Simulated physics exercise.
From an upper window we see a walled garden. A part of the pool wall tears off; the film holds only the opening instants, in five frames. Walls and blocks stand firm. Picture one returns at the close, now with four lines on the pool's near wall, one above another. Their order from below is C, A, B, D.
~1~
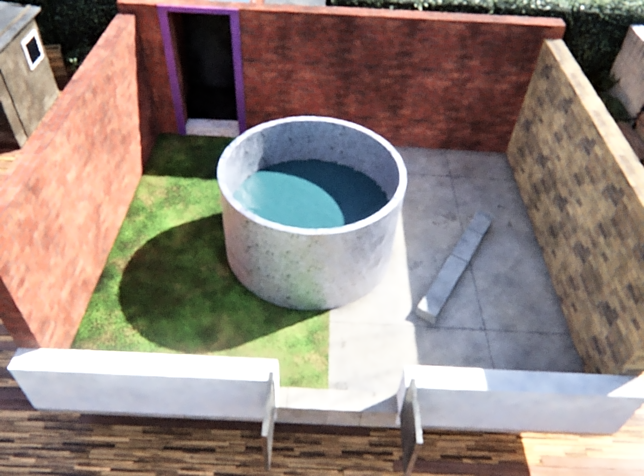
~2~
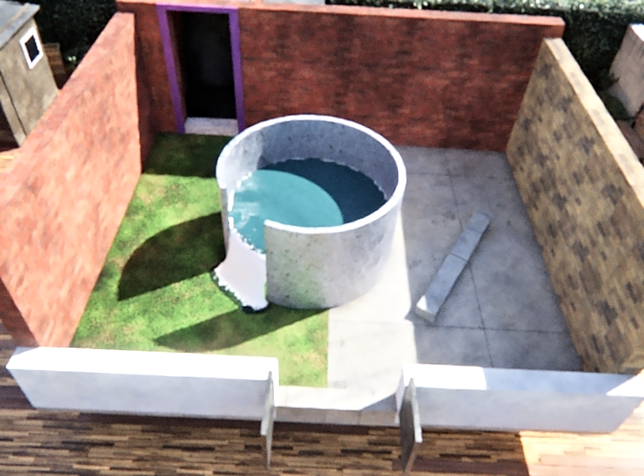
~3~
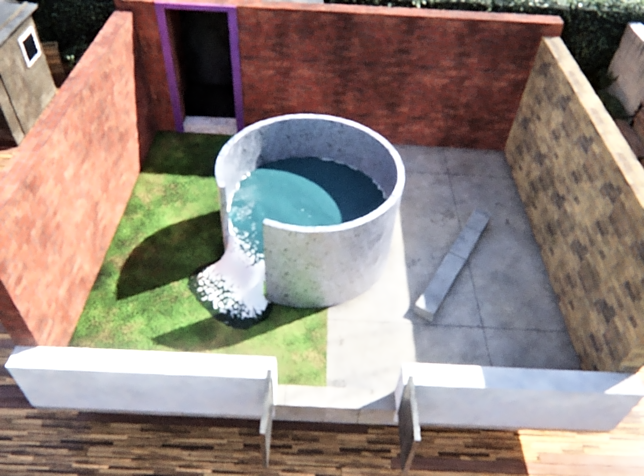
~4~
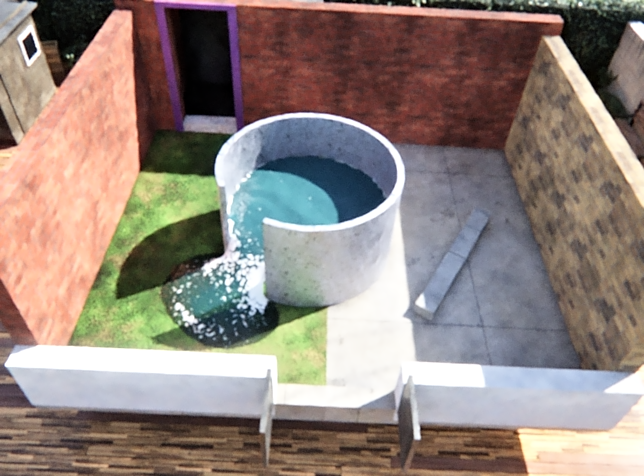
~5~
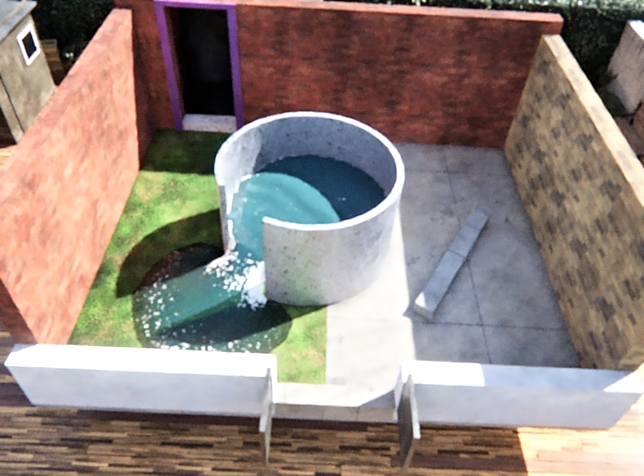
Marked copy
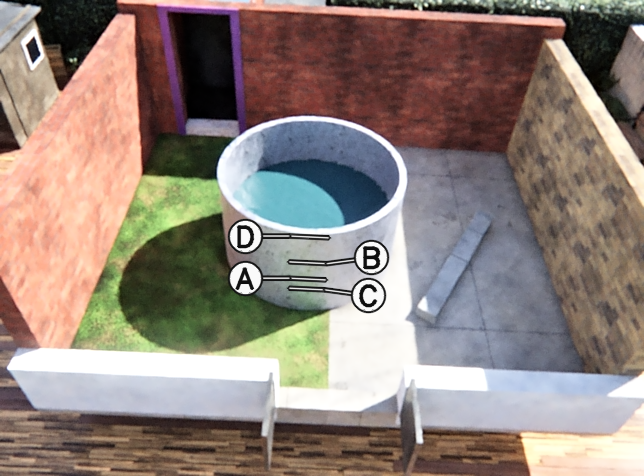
A round stone pool full of still water stood in a walled garden, then a gap opened in its left front side and water poured out, foaming and spreading across the grass.
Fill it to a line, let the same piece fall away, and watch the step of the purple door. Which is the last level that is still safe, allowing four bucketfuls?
I would pick level B.
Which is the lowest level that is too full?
D it is.
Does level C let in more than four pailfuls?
No, that is safe.
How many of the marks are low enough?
Three.
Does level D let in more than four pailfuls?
Yes.
In white, A at (307, 279); B at (308, 262); C at (307, 289); D at (308, 236); from the bottom up C, A, B, D.
Choosing A, nothing gets over.
Choosing B, a bucket or two gets in.
Choosing C, nothing gets over.
Choosing D, about 14 bucketfuls get in.
